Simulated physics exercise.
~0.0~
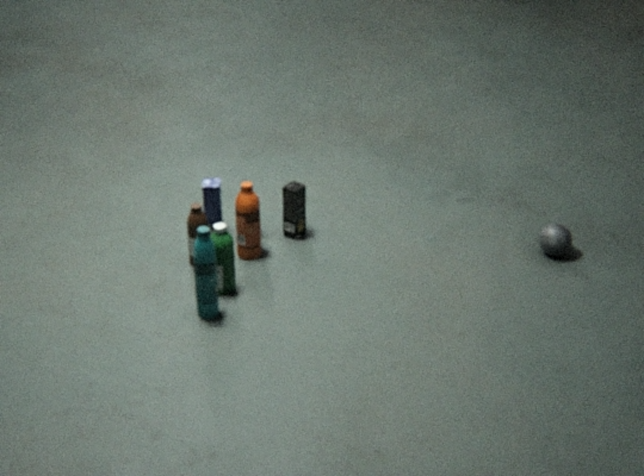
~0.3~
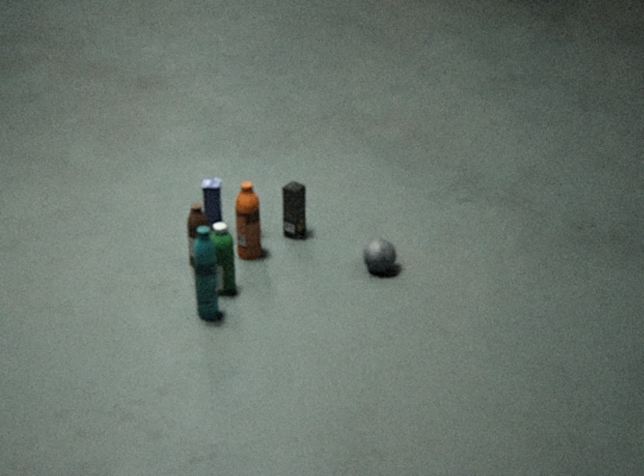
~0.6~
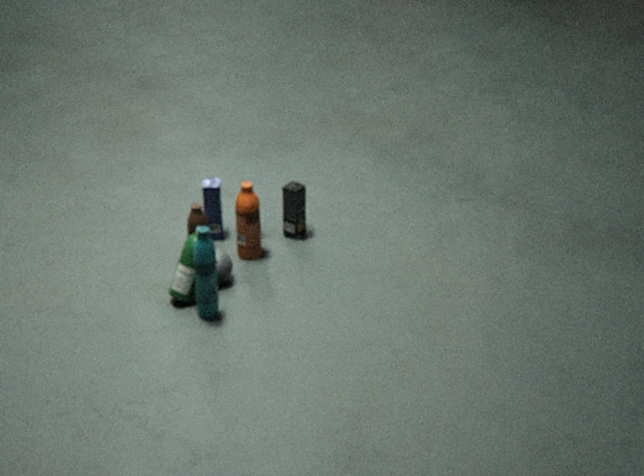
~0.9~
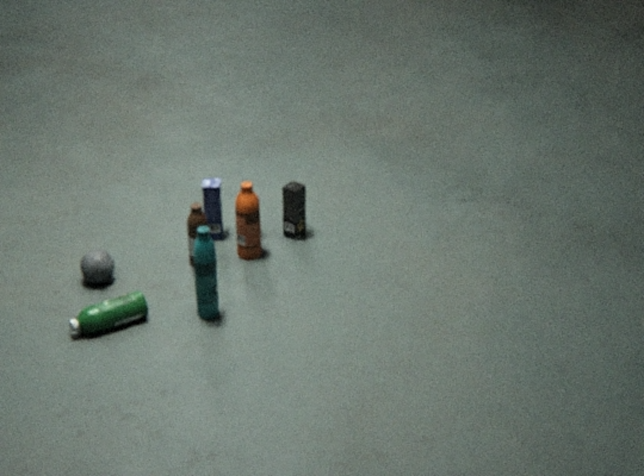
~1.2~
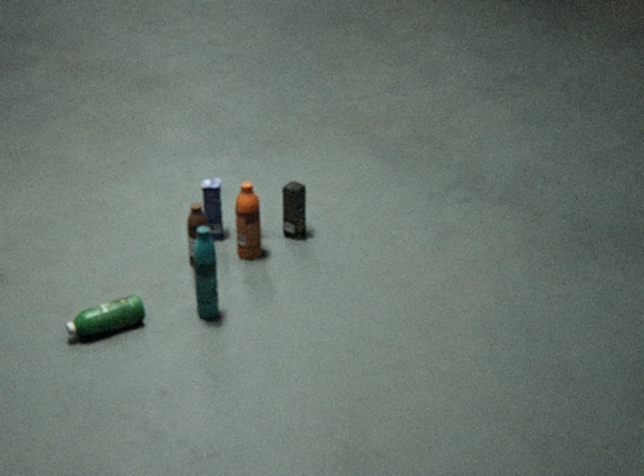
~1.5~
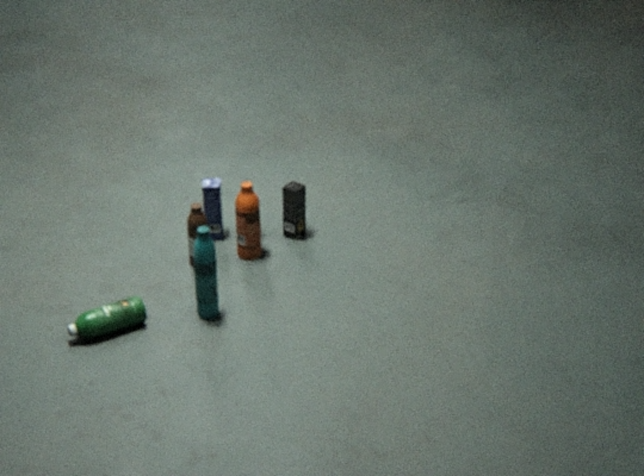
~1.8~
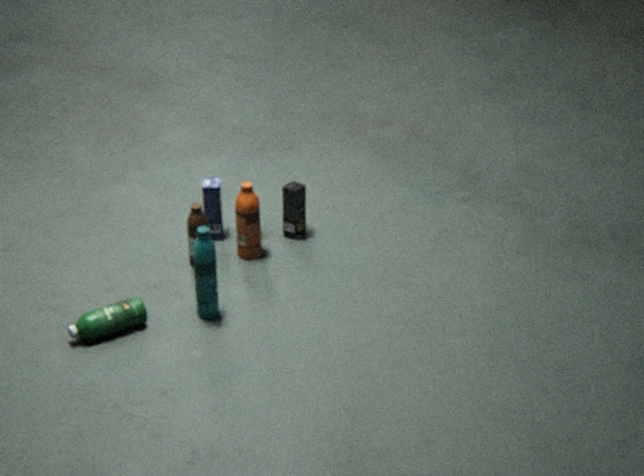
To begin with, a grey ball sits at the right of a dull green-grey floor, while bottles in turquoise, green, brown and orange stand at the left with a blue carton and a black carton. The ball rolls left toward the group, passing in front of the black carton and the orange bottle. It reaches the green bottle, which leans over to the left. The ball carries on past the group as the green bottle ends up on its side nearby. The ball then drops out of view, leaving the green bottle lying flat and everything else upright.
